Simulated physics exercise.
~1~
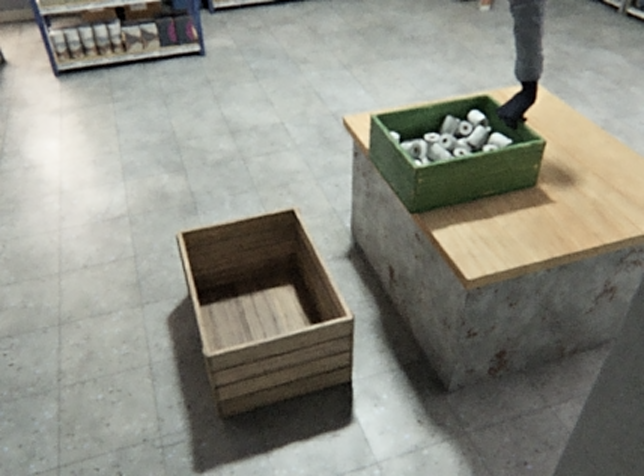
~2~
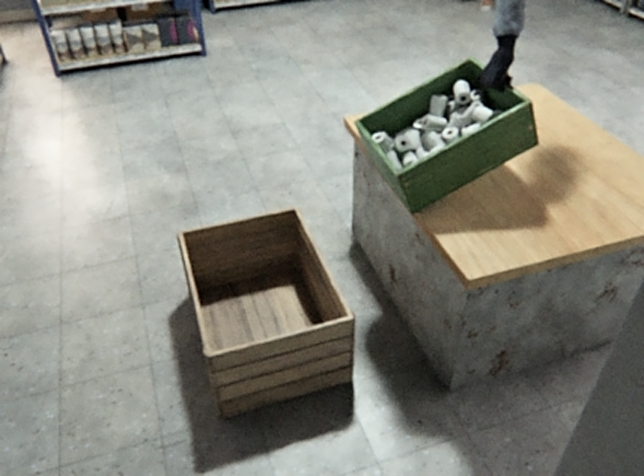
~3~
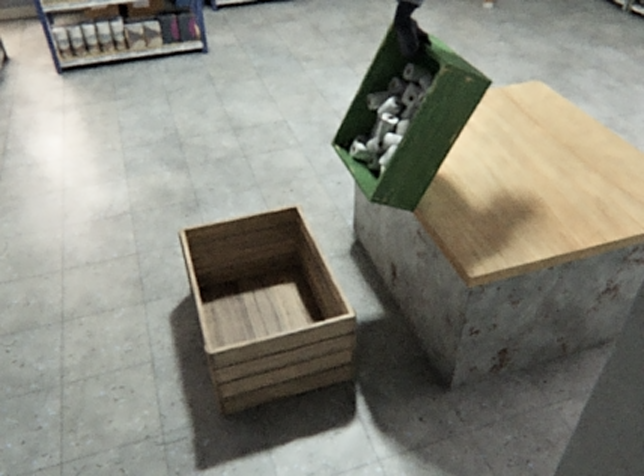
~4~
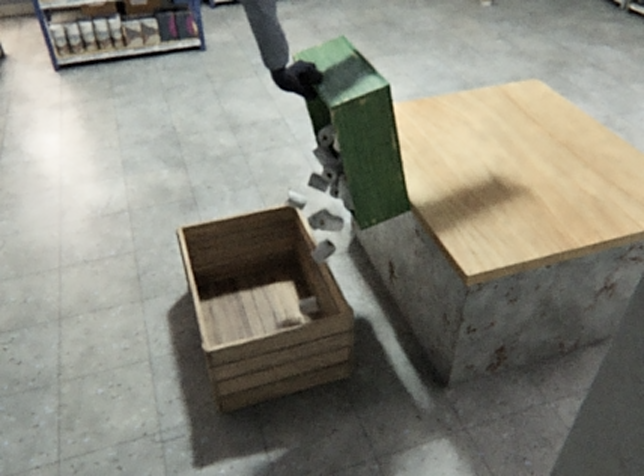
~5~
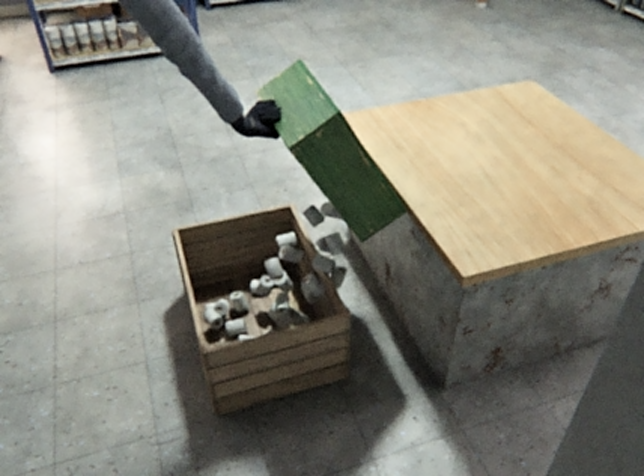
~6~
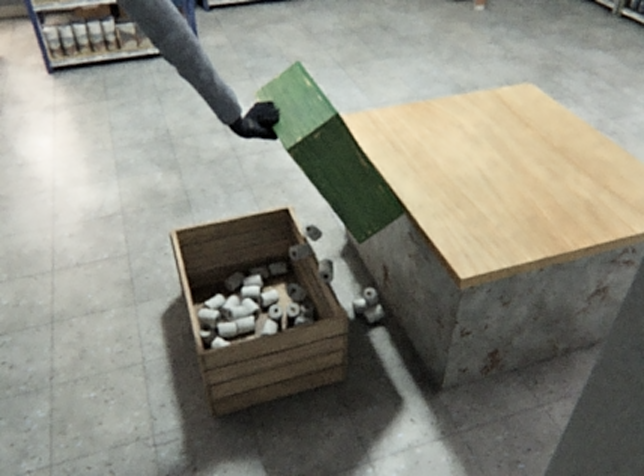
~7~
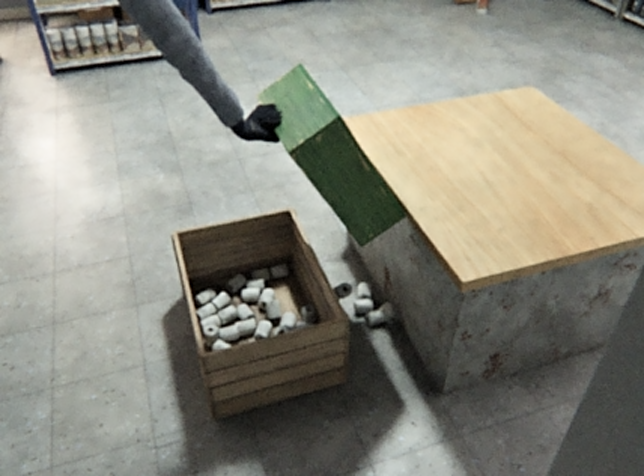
A green box filled with small pale rolls sits on a light wood-topped bench at the right, seen from above in a grey-floored room with shelves at the back. An empty brown wooden tub stands on the floor to its left. A gloved hand lifts and tilts the box leftward over the bench's edge, and the rolls spill down as it tips past upright. Most tumble into the tub, while a few drop into the gap beside the bench. Finally the hand holds the upturned box still, with rolls strewn across the tub's bottom and a few on the floor.
